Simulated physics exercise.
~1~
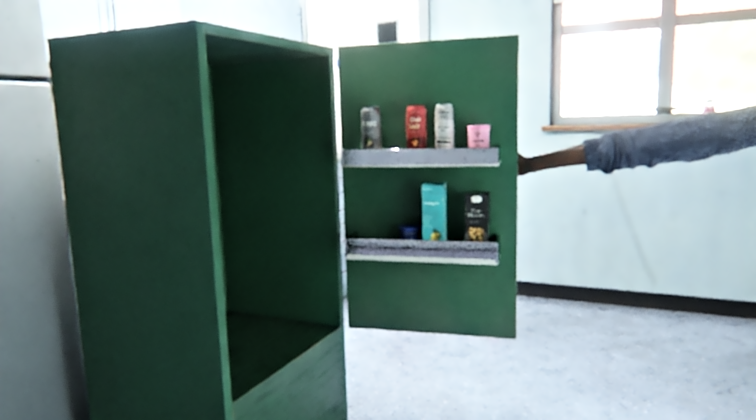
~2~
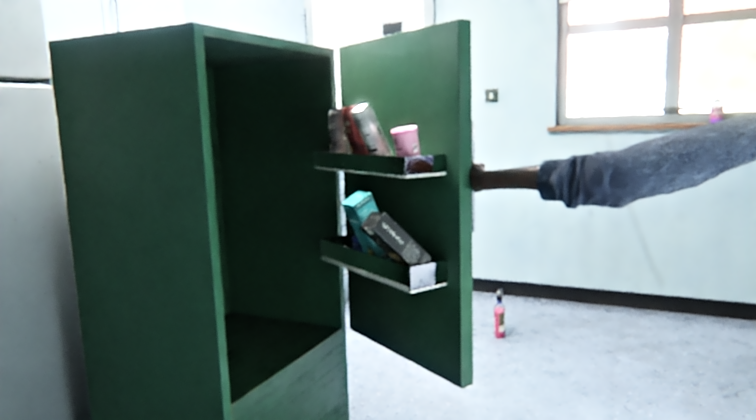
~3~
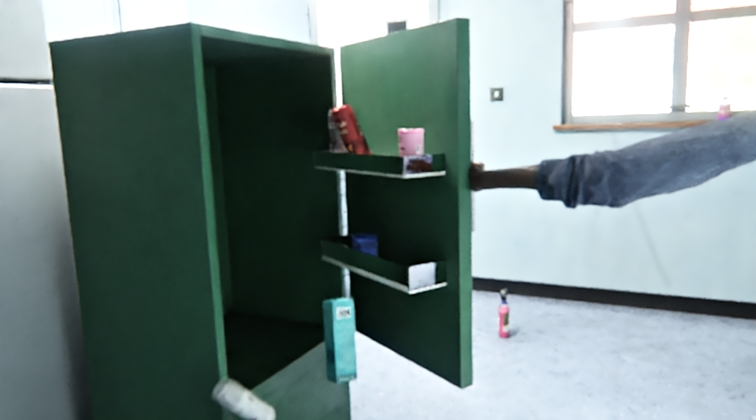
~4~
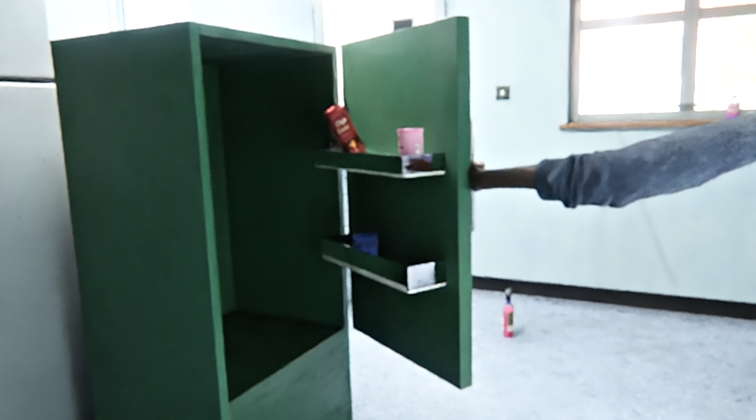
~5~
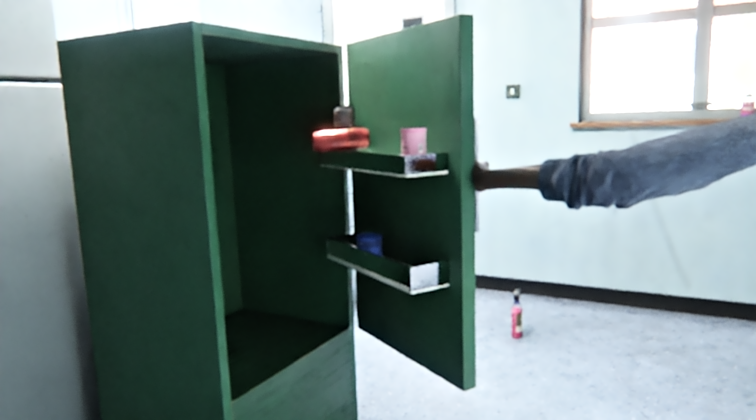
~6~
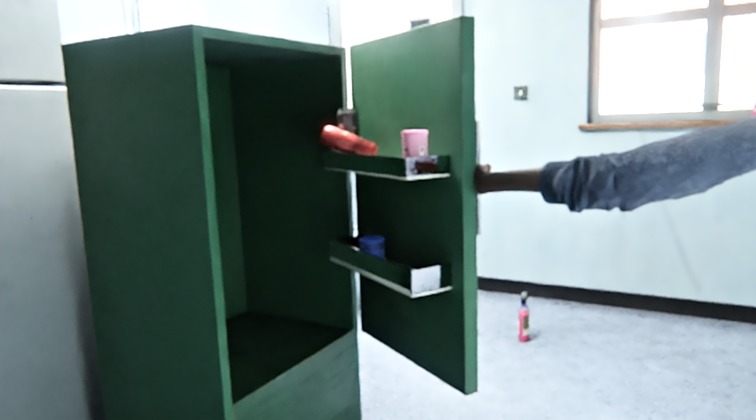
Green cabinet door swinging partway shut by a hand and stopping, toiletries tipping and some falling out, red container left lying on its side.
